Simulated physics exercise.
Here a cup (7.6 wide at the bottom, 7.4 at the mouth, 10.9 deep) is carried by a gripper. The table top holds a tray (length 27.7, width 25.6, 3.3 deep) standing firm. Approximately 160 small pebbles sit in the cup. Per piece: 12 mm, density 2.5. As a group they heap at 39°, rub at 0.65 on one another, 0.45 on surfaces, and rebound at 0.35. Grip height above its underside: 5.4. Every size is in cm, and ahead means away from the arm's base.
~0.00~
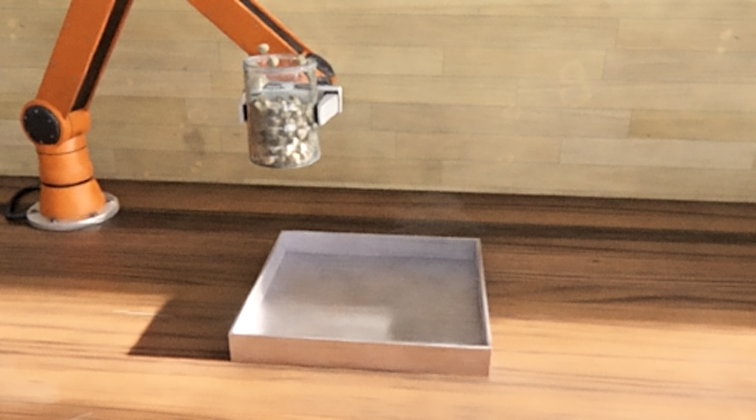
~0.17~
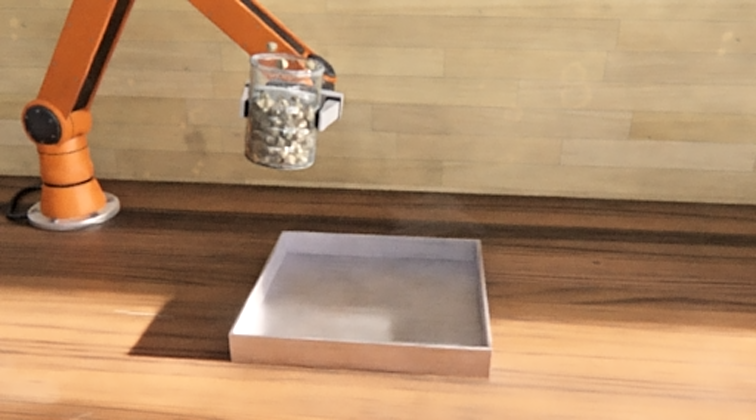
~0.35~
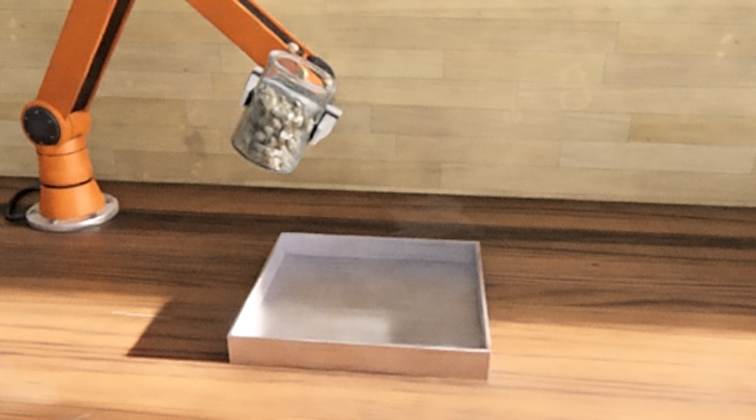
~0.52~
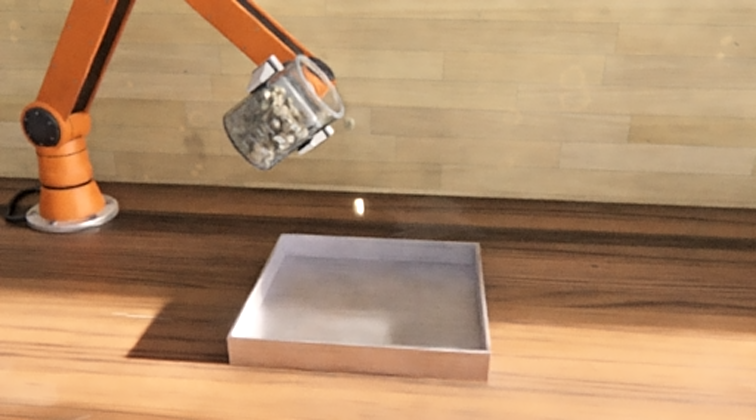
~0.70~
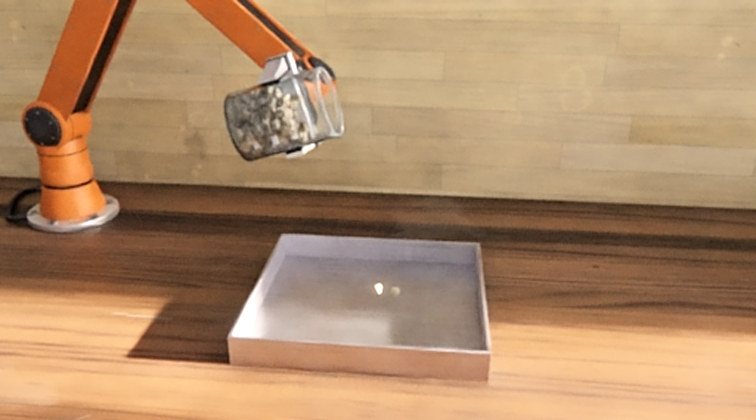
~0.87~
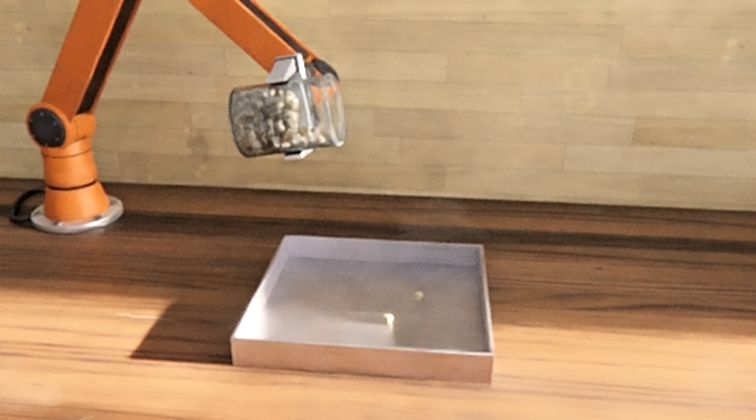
On a wooden table top, an orange robot arm tilted a clear cup of small pebbles over to the right until it lay nearly sideways, and a couple of pebbles dropped into the tray below.
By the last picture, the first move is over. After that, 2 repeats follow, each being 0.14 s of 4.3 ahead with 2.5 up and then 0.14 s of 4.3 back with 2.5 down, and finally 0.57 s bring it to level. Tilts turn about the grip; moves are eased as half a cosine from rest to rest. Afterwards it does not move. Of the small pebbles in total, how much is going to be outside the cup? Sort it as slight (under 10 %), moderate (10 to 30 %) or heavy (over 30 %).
It counts as heavy.
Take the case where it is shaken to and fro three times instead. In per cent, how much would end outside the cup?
It would then be around 65 per cent.
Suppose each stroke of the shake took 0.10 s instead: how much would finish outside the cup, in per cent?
Around 80 percent.
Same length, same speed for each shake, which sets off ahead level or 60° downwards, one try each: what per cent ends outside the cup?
About 35 and 0 per cent.
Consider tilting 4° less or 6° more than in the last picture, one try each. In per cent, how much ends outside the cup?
40 and 65 percent.
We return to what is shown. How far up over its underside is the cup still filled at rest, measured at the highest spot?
Some 6.5 cm.
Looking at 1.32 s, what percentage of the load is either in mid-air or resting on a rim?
Some 2 percent.
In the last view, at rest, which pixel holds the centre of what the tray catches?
Roughly at (399, 308) in the last picture.
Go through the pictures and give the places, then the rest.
The first picture shows cup middle at (282, 112), level; upper third of the load around (283, 110), from x 255 to 310, top at y 50; 163 in the cup.
The second picture shows cup middle at (284, 112), tilted 8° forward; upper third of the load around (280, 110), from x 255 to 310, top at y 50.
The third picture shows cup middle at (283, 114), tilted 28° forward; upper third of the load around (275, 109), from x 245 to 325, top at y 50.
The fourth picture shows cup middle at (283, 115), tilted 52° forward; upper third of the load around (272, 108), from x 240 to 360, top at y 90; 161 in the cup, 2 in flight or on a rim.
The fifth picture shows cup middle at (284, 115), tilted 72° forward; upper third of the load around (268, 103), from x 235 to 395, top at y 90; 161 in the cup, 2 in the tray.
The sixth picture shows cup middle at (287, 117), tilted 80° forward; upper third of the load around (270, 104), from x 240 to 420, top at y 90; 161 in the cup, 2 in the tray.
By 1.32 s, tilted 80° forward, highest piece 28 above the table; 121 in the cup, 39 in the tray, 3 in flight or on a rim.
By 1.77 s, tilted 27° forward, highest piece 28 above the table; 82 in the cup, 81 in the tray.
By 2.20 s, level, highest piece 26 above the table; 82 in the cup, 81 in the tray.
By 3.25 s, level, highest piece 26 above the table; 82 in the cup, 81 in the tray.
Final count, 82 in the cup, 81 in the tray. That is 50 % outside the cup.
